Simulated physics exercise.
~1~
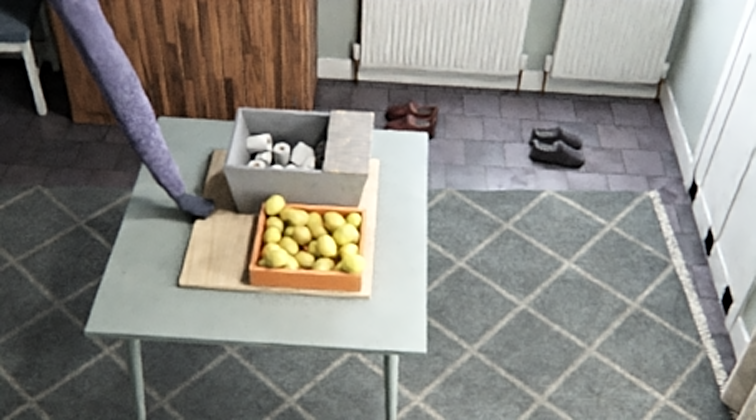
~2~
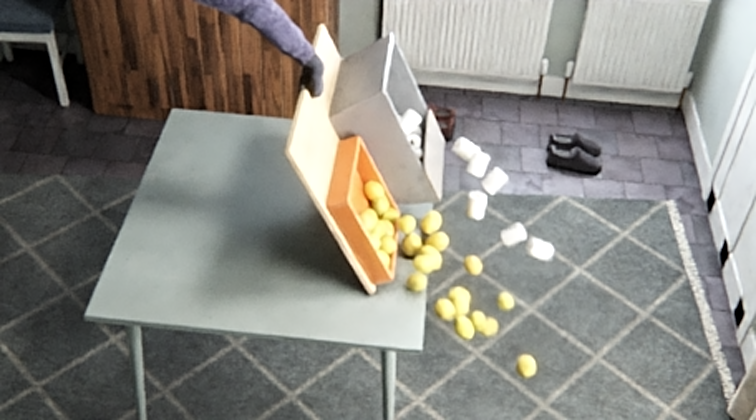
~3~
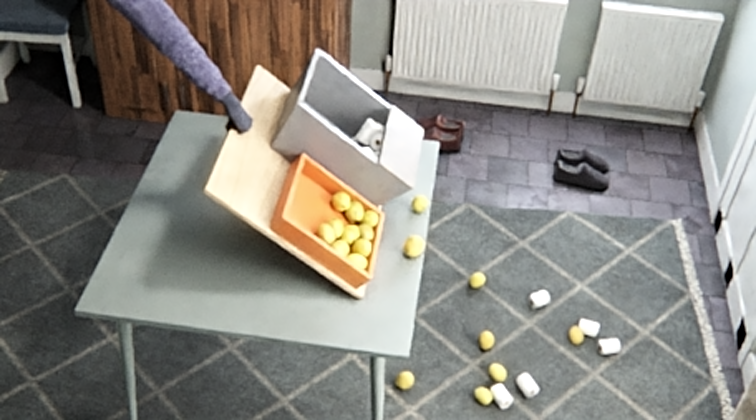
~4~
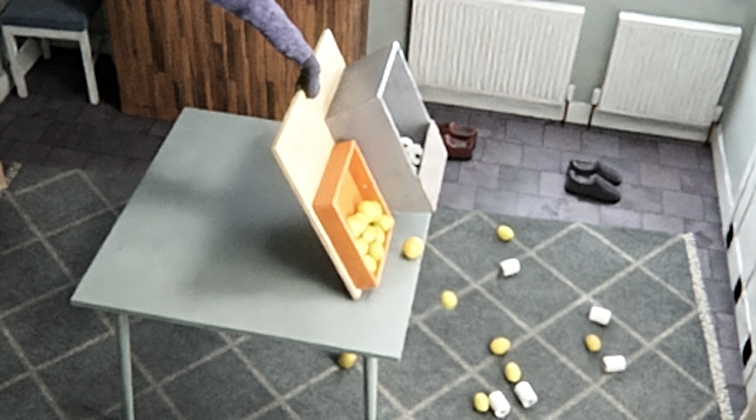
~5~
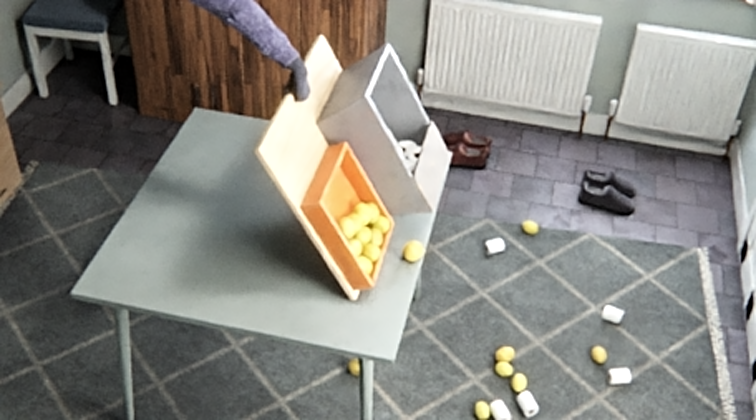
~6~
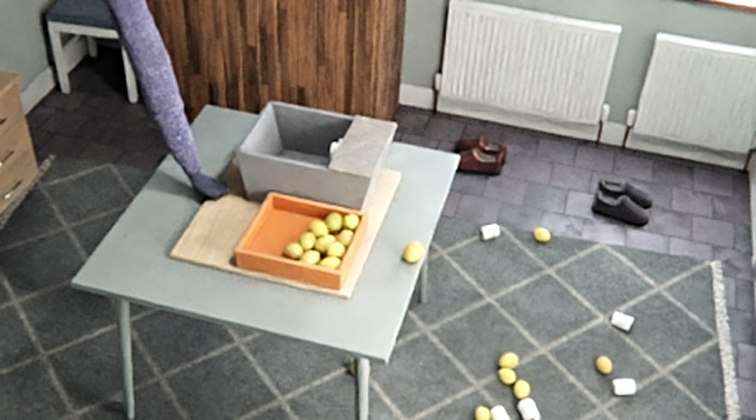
Lemons and white rolls tumbled onto the rug as a purple-sleeved arm raised the left side of a board holding an orange tray and a grey one, partly lowered it, lifted it again, then set it flat with some pieces still inside.
